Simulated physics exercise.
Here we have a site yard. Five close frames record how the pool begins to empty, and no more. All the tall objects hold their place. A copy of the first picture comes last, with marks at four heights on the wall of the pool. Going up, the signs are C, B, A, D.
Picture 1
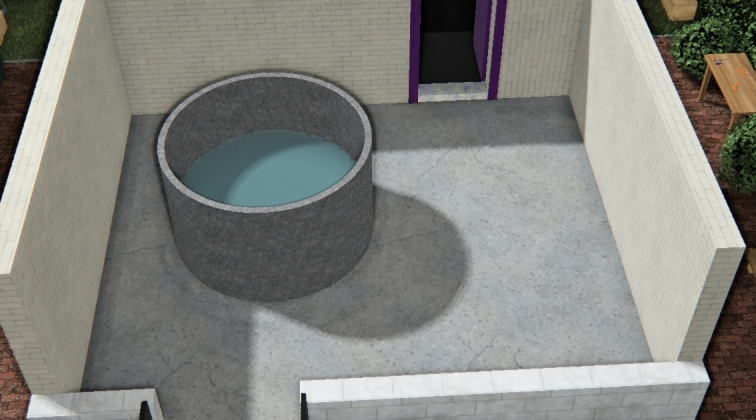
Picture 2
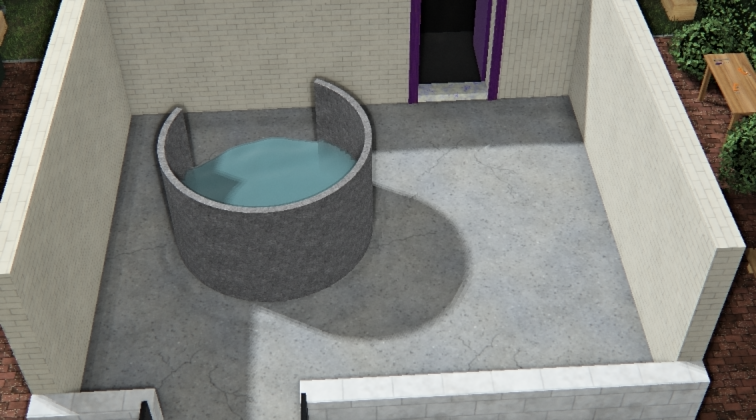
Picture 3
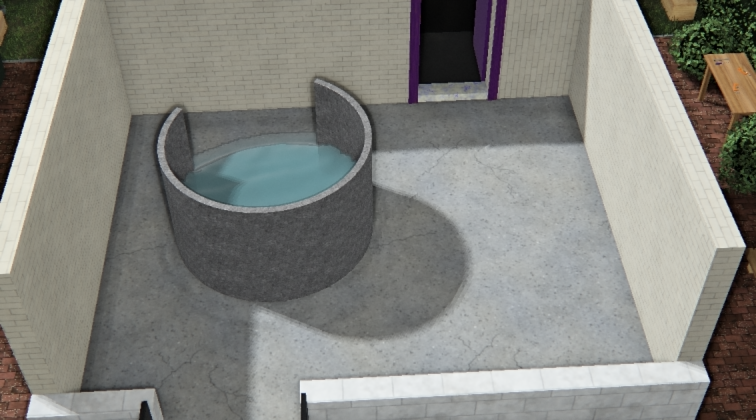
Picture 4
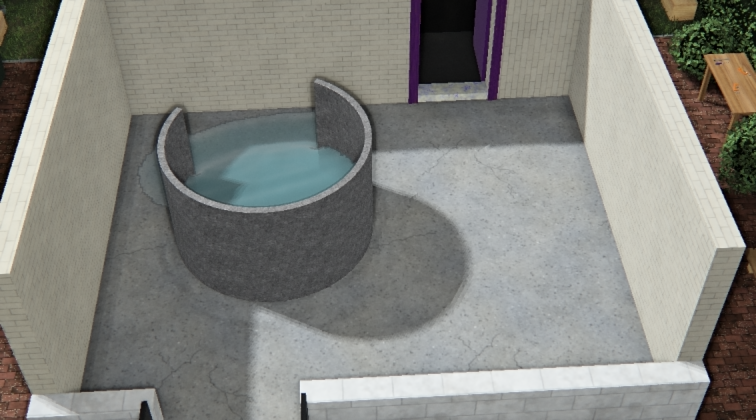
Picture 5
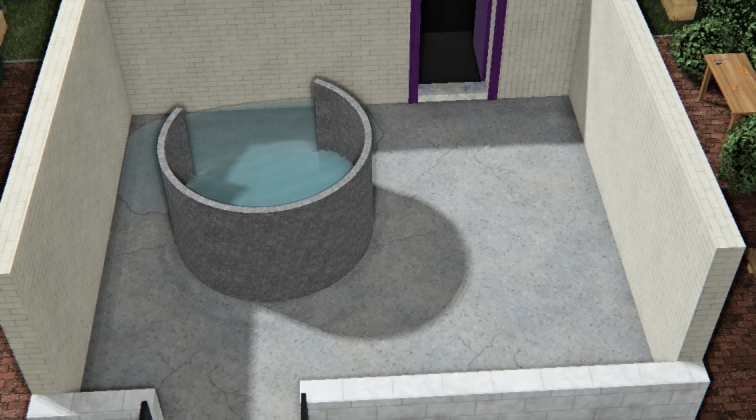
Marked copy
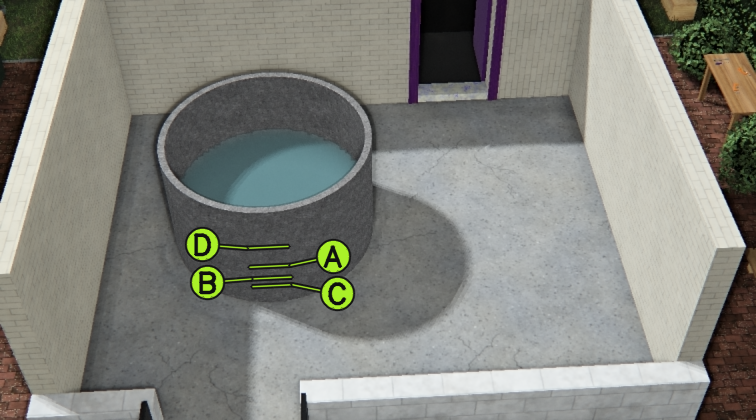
A round gray stone pool full of still water stood in a walled yard, then the back part of its wall vanished, and water spread out through the gap onto the ground behind and left.
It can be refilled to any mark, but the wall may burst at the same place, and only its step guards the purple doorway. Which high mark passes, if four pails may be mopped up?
Take D.
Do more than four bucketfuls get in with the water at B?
No.
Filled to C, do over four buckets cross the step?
No.
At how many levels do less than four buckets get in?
All four.
On the marked copy, A at (270, 266); B at (271, 278); C at (272, 285); D at (267, 247); from the bottom up C, B, A, D.
With A, nothing gets over.
With B, nothing gets over.
With C, nothing gets over.
With D, a splash gets over, under a bucket.
